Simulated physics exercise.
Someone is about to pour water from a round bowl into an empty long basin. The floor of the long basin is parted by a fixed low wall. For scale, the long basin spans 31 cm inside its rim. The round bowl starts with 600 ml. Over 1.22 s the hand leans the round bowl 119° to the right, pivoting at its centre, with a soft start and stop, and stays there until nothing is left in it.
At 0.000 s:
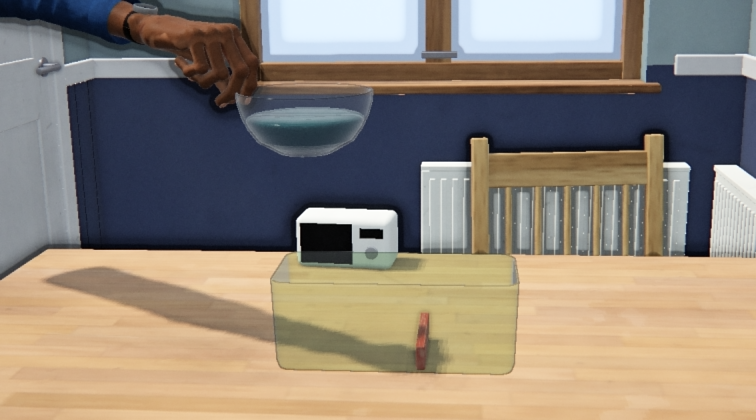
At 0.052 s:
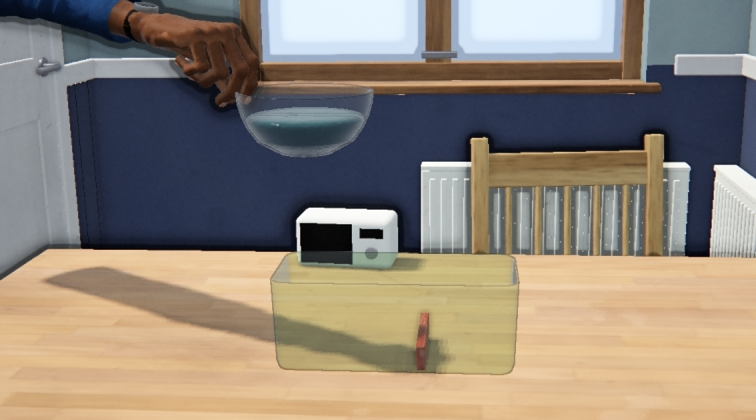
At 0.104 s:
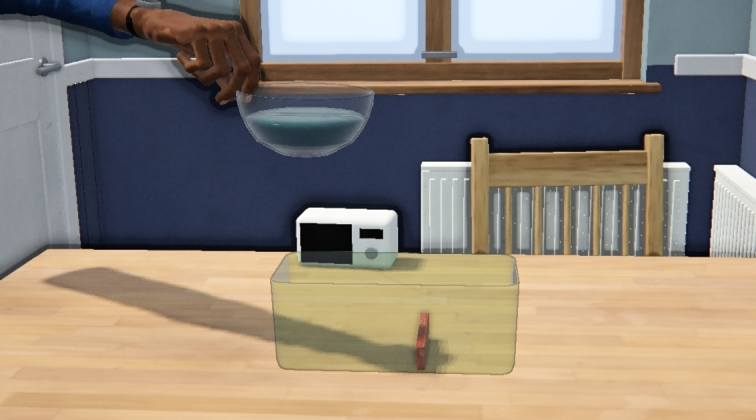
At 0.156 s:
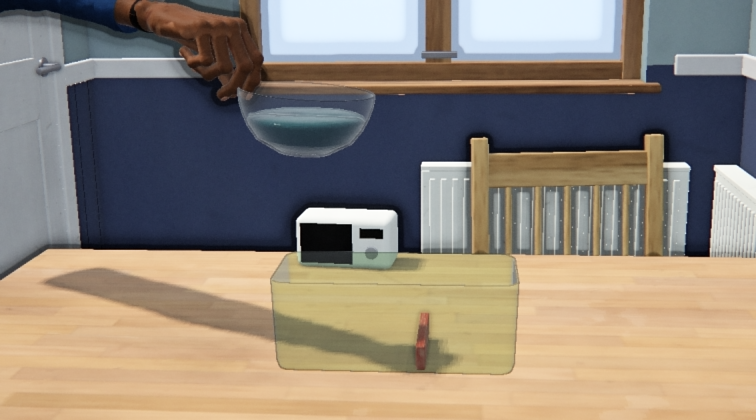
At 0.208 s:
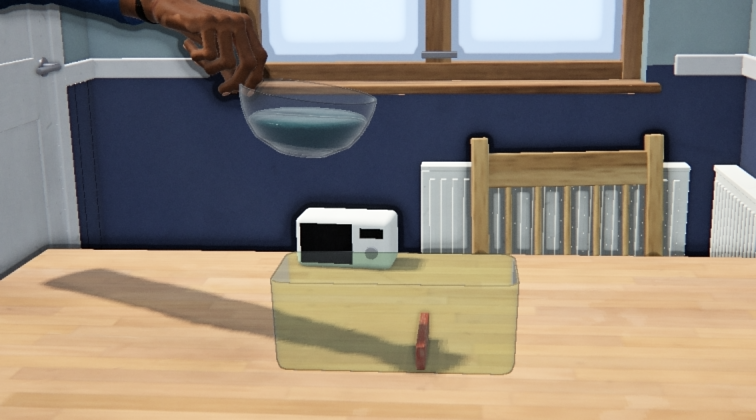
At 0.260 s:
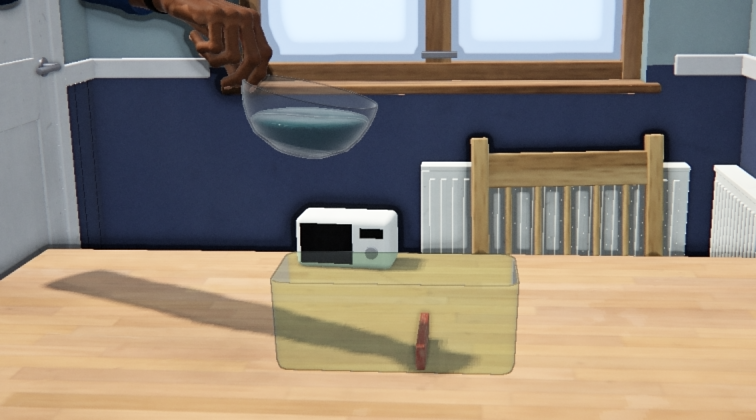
A hand holds a clear round bowl of bluish water above a long, yellowish see-through basin on a wooden table, barely moving at first. Then the hand gradually leans the bowl slightly to the right, its right rim dipping, while the basin, small white appliance and red object stay still.
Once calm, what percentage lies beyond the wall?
Roughly 46 per cent is past the wall.
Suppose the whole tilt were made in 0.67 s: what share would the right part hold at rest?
Then about 35 per cent.
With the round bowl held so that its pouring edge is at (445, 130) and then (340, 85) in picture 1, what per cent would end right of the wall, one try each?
In turn about 70 and 10 per cent.
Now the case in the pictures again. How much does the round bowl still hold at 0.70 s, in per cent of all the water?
About 44 per cent.
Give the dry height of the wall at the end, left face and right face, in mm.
Left about 20 mm, right about 14 mm.
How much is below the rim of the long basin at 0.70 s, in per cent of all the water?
Near 12 in a hundred.
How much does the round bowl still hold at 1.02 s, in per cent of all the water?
About 0 per cent.
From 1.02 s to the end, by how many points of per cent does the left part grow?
About 3 per cent.
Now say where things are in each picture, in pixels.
It leans 0°; its right rim is at (372, 92); the water meets the walls at (247, 116) and (365, 116); the long basin's rim runs from (279, 268) to (516, 271); the wall's top is at (423, 330), in the first frame.
It leans 1°; its right rim is at (372, 93); the water meets the walls at (247, 115) and (365, 116), in the second frame.
It leans 2°; its right rim is at (373, 95); the water meets the walls at (248, 115) and (365, 117), in the third frame.
It leans 5°; its right rim is at (374, 98); the water meets the walls at (249, 114) and (367, 117), in the fourth frame.
It leans 8°; its right rim is at (375, 102); the water meets the walls at (251, 113) and (368, 118), in the fifth frame.
It leans 13°; its right rim is at (376, 108); the water meets the walls at (252, 114) and (370, 119), in the sixth frame.
By 0.70 s the tilt is 73° and 43 per cent is still to pour, 4 is left of the wall and 8 right of it.
By 1.02 s the tilt is 111° and 0 per cent is still to pour, 50 is left of the wall and 44 right of it.
By 1.36 s the tilt is 119° and 0 per cent is still to pour, 53 is left of the wall and 46 right of it.
By 1.72 s the tilt is 119° and 0 per cent is still to pour, 52 is left of the wall and 46 right of it.
At rest 52 per cent lies left of the wall, 46 right of it and 1 outside.
